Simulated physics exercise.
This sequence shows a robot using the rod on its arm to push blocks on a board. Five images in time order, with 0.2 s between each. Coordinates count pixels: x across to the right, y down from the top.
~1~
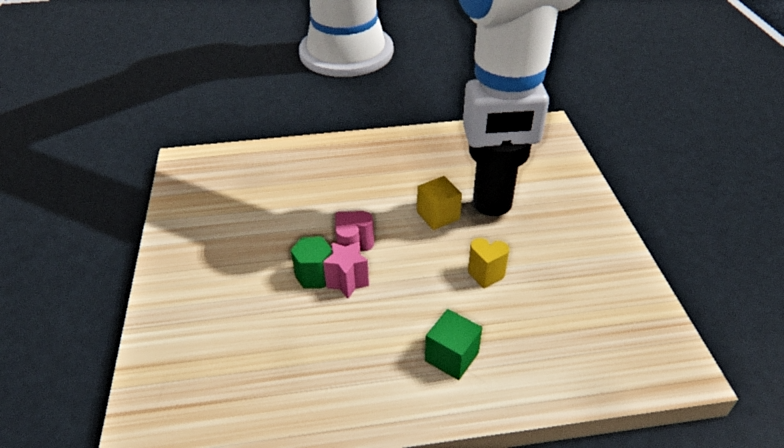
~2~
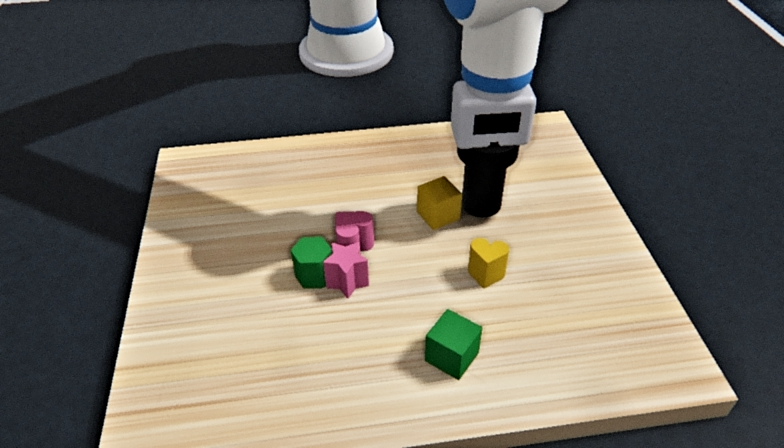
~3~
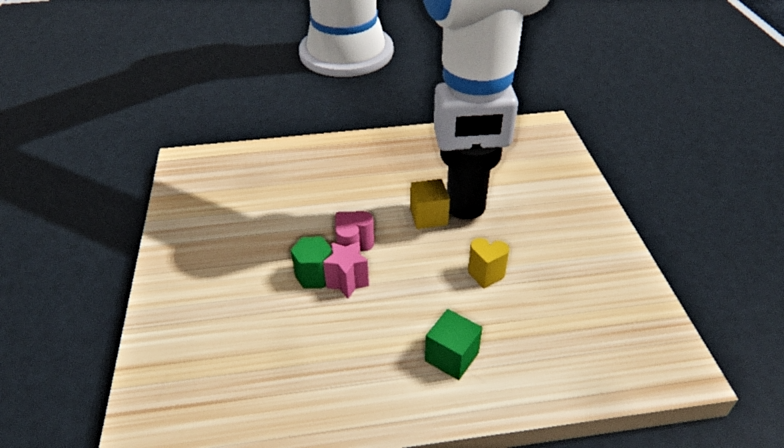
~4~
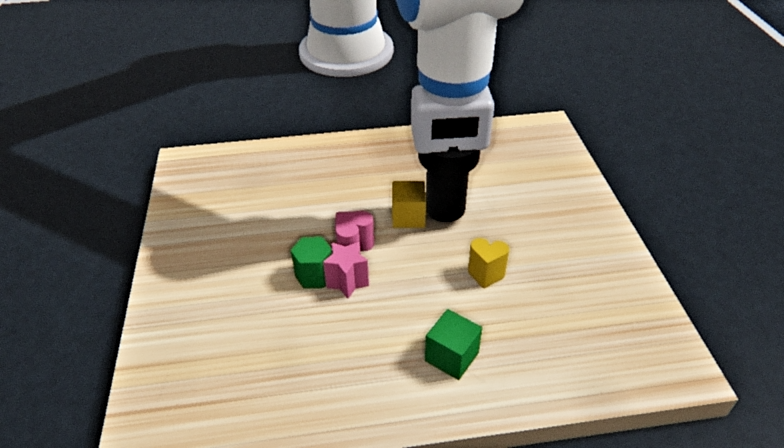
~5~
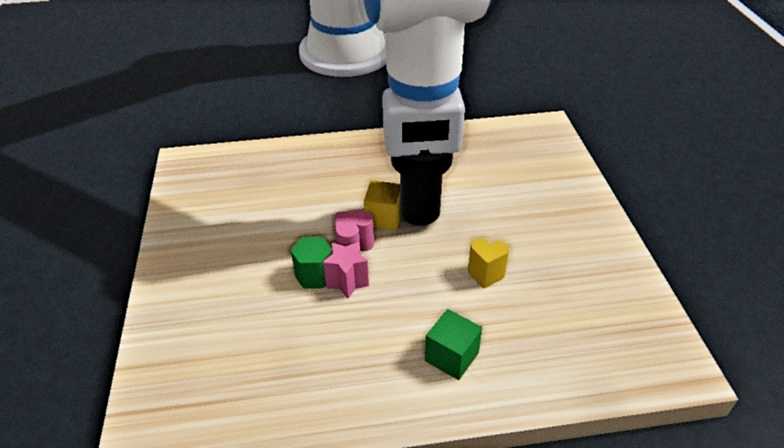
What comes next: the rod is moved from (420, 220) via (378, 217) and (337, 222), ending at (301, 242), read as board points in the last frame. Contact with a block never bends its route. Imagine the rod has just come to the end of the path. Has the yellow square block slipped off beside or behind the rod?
Yes.
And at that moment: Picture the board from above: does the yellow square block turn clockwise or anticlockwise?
Seen from above, its turn is clockwise.
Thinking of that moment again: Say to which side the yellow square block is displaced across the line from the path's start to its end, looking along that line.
Sideways, to the right.
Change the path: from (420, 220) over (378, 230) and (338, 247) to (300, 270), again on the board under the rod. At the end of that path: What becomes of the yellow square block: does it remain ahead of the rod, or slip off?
It slips out to the side or back.
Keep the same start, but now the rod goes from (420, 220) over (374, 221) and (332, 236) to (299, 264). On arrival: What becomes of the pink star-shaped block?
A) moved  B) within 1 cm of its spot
My pick is A.
The first path, step by step. One third of the way, rod (377, 209); yellow square block (339, 191).
Two thirds of the way, rod (336, 215); yellow square block (298, 192).
At the end, rod (300, 234); pink heart-shaped block in place; yellow square block (282, 193), turned 35° clockwise.
